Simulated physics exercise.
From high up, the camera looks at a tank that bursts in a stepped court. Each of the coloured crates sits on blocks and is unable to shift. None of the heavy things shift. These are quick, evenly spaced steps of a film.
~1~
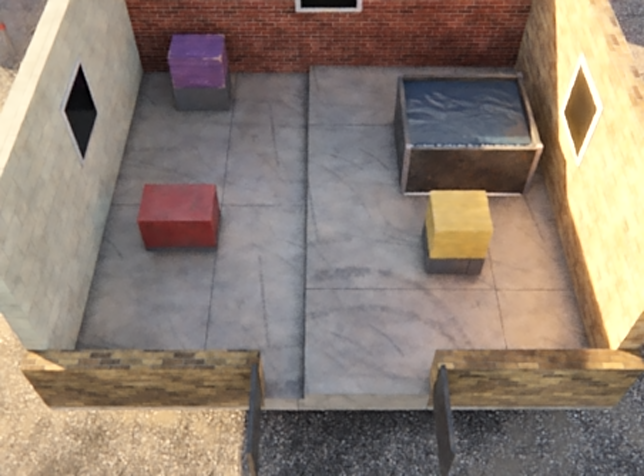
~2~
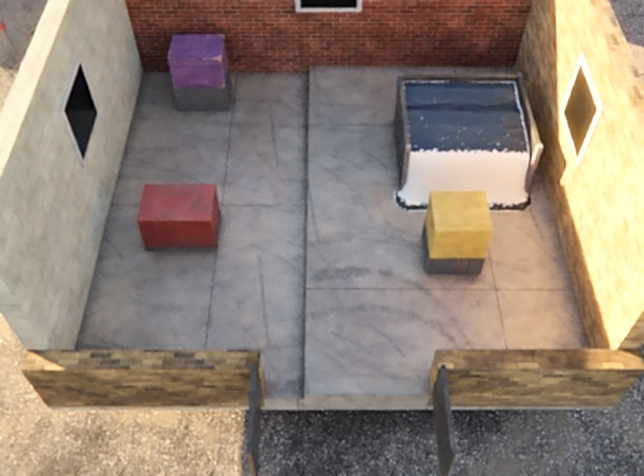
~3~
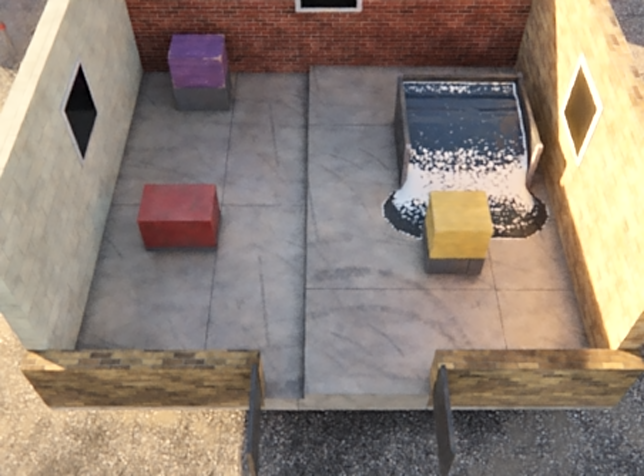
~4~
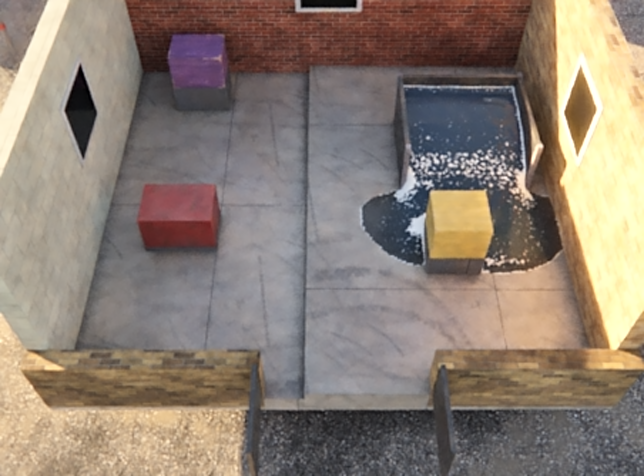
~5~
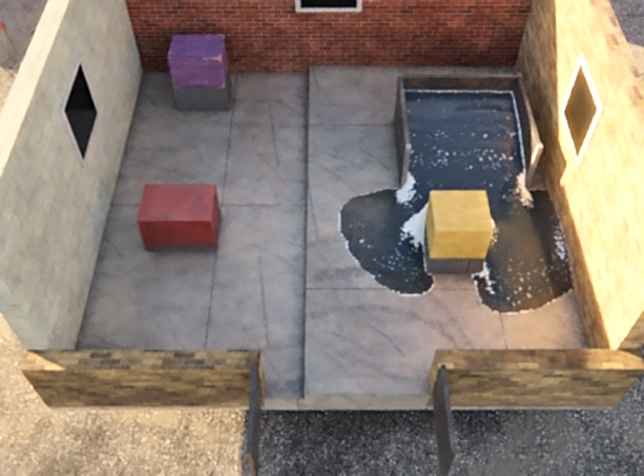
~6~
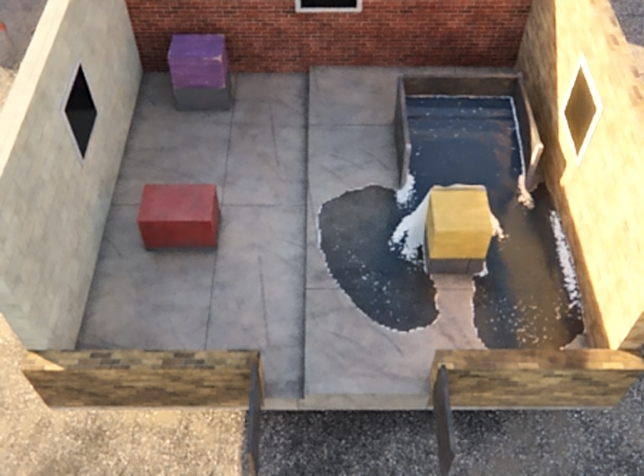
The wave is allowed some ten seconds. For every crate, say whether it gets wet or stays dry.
The yellow crate is not missed by the water this time. The purple crate is missed by the water this time. The red crate is not missed by the water this time.
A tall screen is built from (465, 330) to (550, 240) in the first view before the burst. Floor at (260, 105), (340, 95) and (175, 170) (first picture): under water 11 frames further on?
As listed: No water, no water, not flooded.
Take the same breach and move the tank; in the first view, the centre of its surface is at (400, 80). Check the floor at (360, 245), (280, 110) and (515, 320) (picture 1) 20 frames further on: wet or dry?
As listed: Covered, free of water, under water.
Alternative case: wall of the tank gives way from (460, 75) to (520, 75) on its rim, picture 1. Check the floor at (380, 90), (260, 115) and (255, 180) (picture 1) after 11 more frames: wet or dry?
Read off point by point, the answer is soaking, soaking, not soaked.
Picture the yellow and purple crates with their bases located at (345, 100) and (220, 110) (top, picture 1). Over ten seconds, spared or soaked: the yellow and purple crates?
The yellow crate is never reached, while the purple crate is never reached.
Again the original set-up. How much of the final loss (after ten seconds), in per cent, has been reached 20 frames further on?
Near 45 in a hundred.
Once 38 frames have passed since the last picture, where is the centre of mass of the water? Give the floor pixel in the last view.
About (318, 228).
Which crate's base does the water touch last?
My pick is the crate marked purple.
A moment on, water covers 35 % of the floor; the yellow crate water round its plinth, the purple crate not reached, the red crate not reached.
Next, water covers 55 % of the floor; the yellow crate water round its plinth, the purple crate not reached, the red crate water round its plinth.
Then, water covers 60 % of the floor; the yellow crate water round its plinth, the purple crate not reached, the red crate water round its plinth.
Later, water covers 85 % of the floor; the yellow crate water round its plinth, the purple crate water round its plinth, the red crate water round its plinth.
In the end, water covers 95 % of the floor; the yellow crate was topped, the purple crate stayed above the water, the red crate was topped.
